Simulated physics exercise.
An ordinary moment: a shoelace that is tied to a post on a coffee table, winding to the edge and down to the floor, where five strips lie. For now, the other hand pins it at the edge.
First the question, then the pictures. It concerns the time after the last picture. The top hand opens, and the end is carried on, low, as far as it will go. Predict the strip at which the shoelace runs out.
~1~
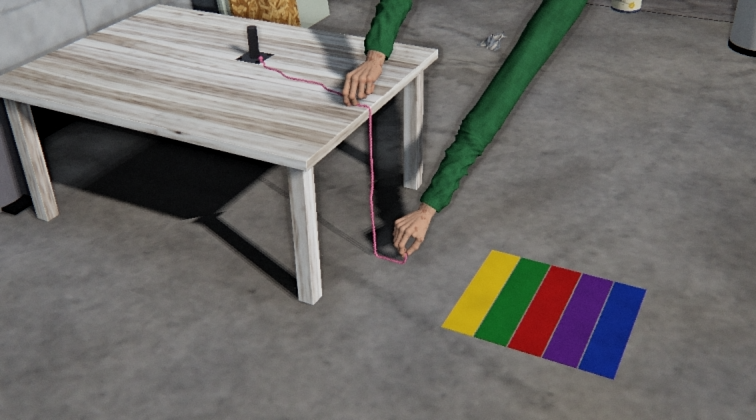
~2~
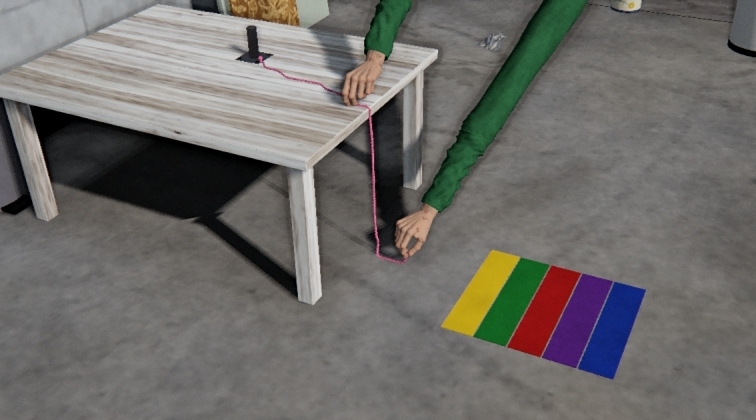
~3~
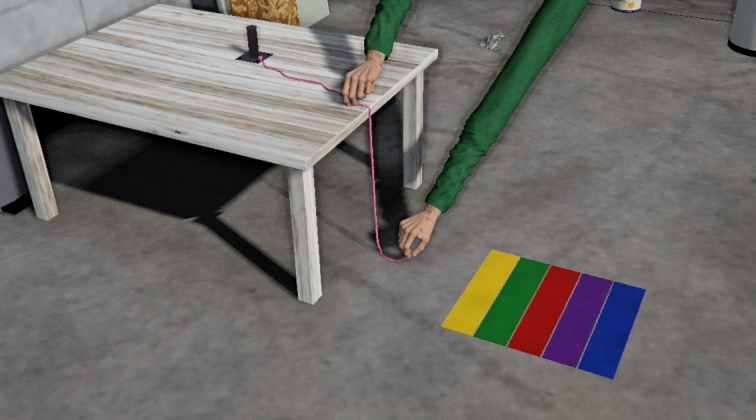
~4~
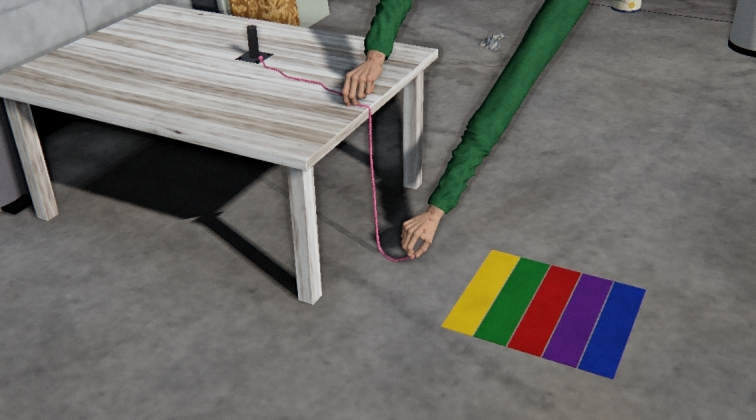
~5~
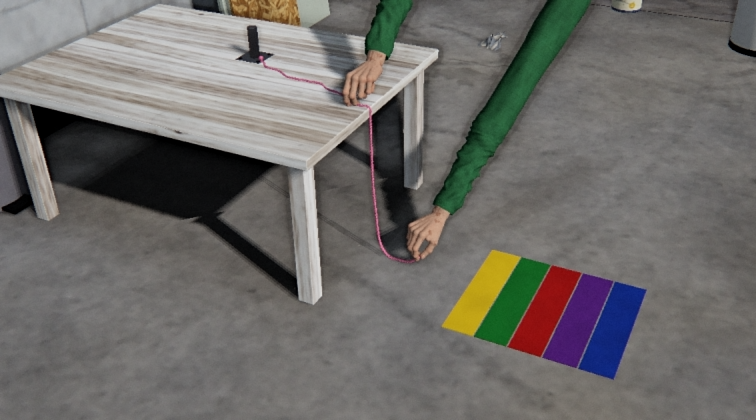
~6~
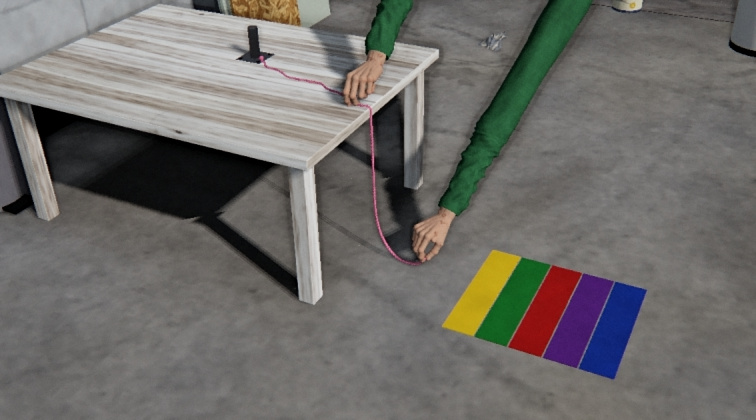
I would say the green strip.
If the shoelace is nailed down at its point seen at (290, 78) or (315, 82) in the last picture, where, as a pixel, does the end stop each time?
About (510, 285) and (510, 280).
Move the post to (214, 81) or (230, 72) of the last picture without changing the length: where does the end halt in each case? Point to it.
Around (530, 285) and (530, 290), in that order.
Soon after, end near (467, 270); short of the strips.
After that, end near (500, 279); over yellow.
At the stop, end near (520, 285); over green. It gets as far as the green strip.
